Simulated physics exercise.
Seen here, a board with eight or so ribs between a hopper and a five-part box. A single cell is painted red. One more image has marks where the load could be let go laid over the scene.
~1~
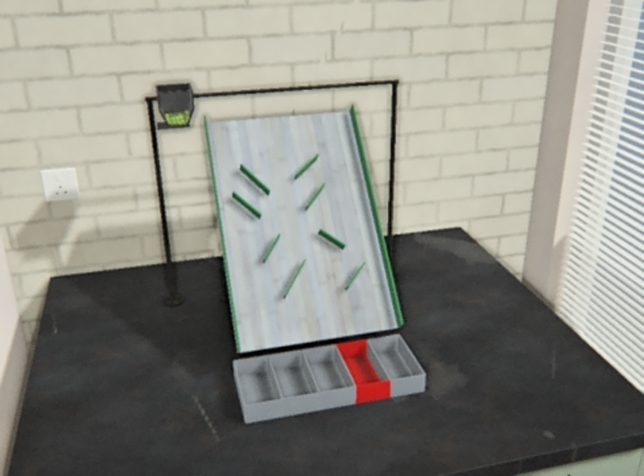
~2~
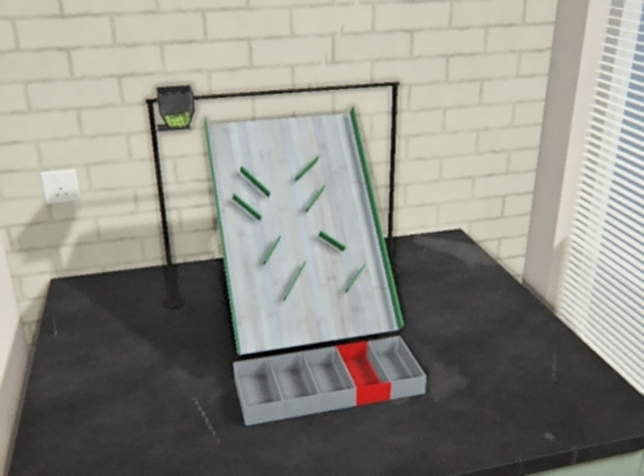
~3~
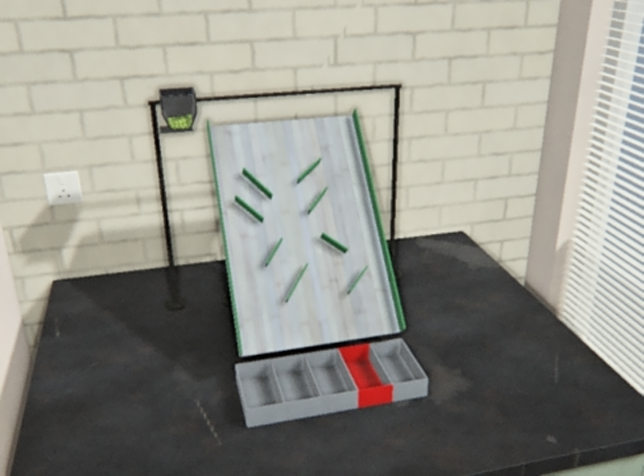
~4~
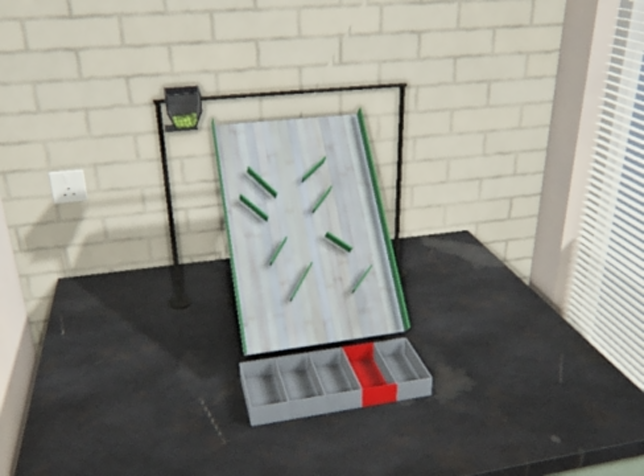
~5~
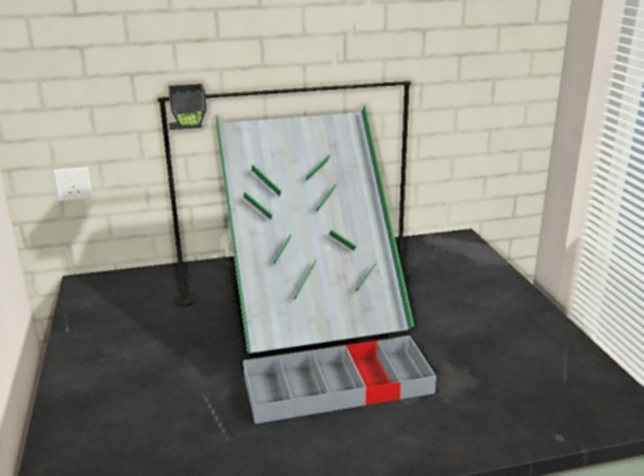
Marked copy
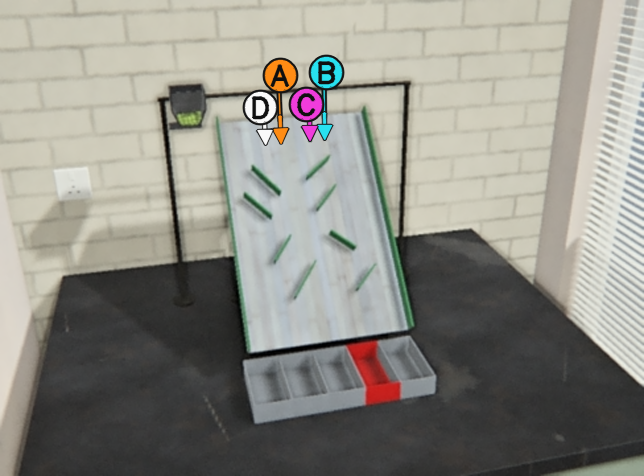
Camera drifting slightly around a still tilted board with green ribs, a dark hopper at upper left and a grey tray with one red cell.
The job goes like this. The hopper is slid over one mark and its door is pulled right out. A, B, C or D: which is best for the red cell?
Take D.
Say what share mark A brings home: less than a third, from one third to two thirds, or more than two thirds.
Mark A gives less than a third.
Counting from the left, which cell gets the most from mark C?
The first from the left.
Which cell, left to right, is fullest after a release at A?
It is the first one.
On the marked copy, mark A meets the board at (280, 138); mark B meets the board at (324, 134); mark C meets the board at (309, 135); mark D meets the board at (265, 139).
With A, about a quarter in the red cell, about two thirds in other cells, a small part outside the box.
With B, a stray few in the red cell, nearly all in other cells.
With C, a small part in the red cell, most in other cells, a small part outside the box.
With D, about a third in the red cell, about a third in other cells, about a quarter outside the box.
